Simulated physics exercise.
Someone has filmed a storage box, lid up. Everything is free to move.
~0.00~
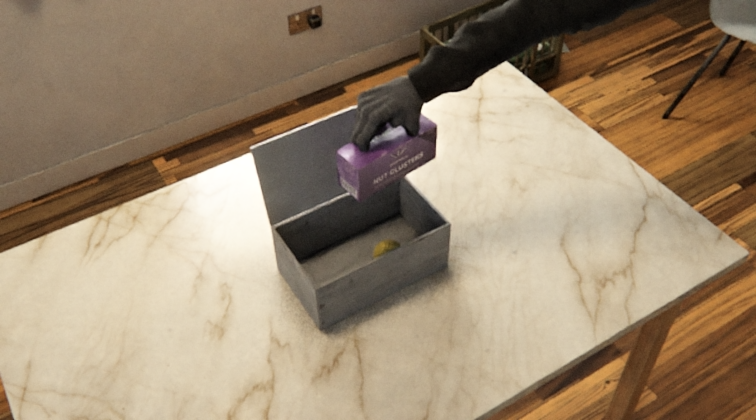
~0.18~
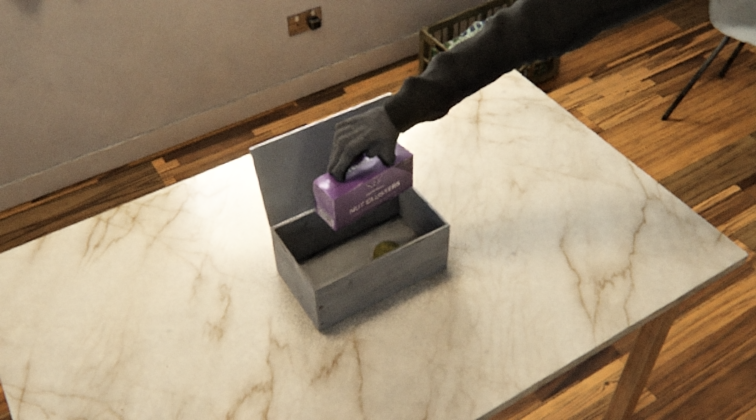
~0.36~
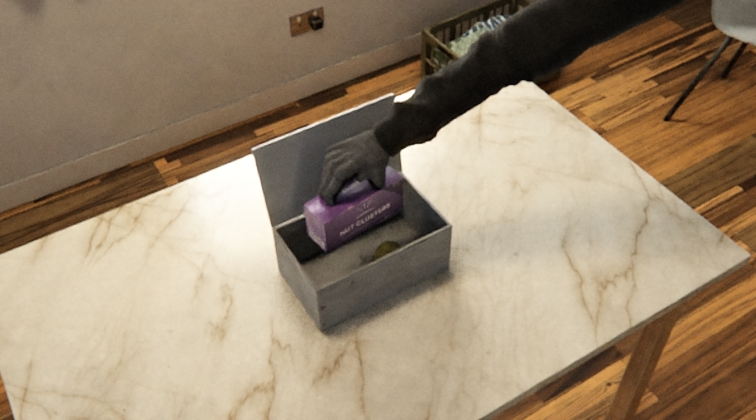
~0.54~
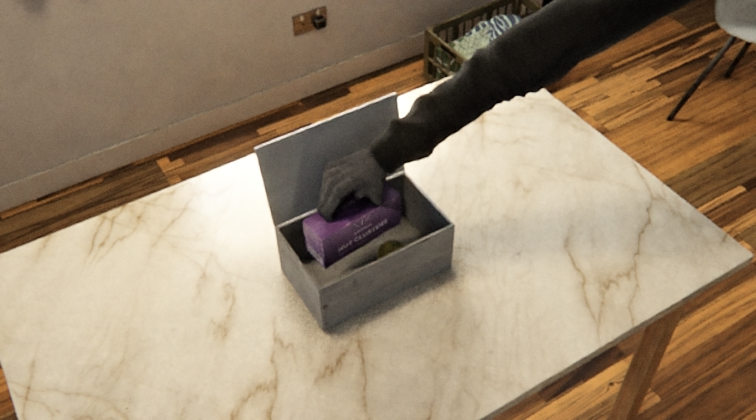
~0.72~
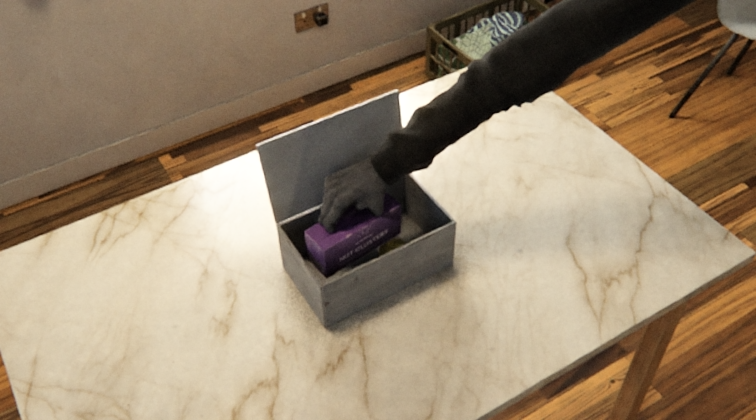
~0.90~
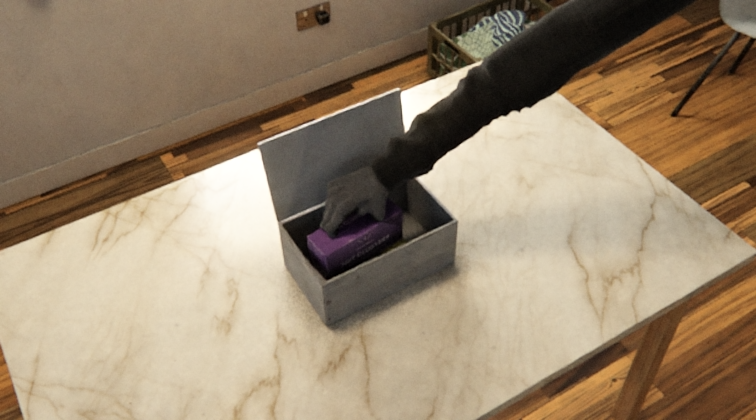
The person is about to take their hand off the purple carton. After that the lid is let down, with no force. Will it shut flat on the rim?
As it turns out, it sits on the rim.
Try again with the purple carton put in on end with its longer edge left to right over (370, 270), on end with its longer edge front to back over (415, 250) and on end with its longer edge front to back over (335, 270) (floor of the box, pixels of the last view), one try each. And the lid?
First, it shuts flat; second, it will not close; third, it is held up.
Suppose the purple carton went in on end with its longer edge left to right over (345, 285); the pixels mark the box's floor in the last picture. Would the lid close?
Then it is held up.
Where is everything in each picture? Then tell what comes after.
In the first picture, coming down; purple carton (388, 154).
In the second picture, coming down; purple carton (364, 184).
In the third picture, coming down; purple carton (355, 206).
In the fourth picture, coming down; purple carton (353, 222).
In the fifth picture, coming down; purple carton (354, 232).
In the sixth picture, in place under the hand; purple carton (356, 237).
Around 2.00 s, lid starting down; purple carton on its side near (352, 247); yellow apple displaced a little.
Around 2.70 s, lid 44° above the rim; purple carton on its side near (352, 247); yellow apple displaced a little.
Finally (3.7 s), lid shut; down or leaning hard in the box, purple carton; yellow apple still in place. Final places as the last picture's camera would see them, purple carton near (352, 247).
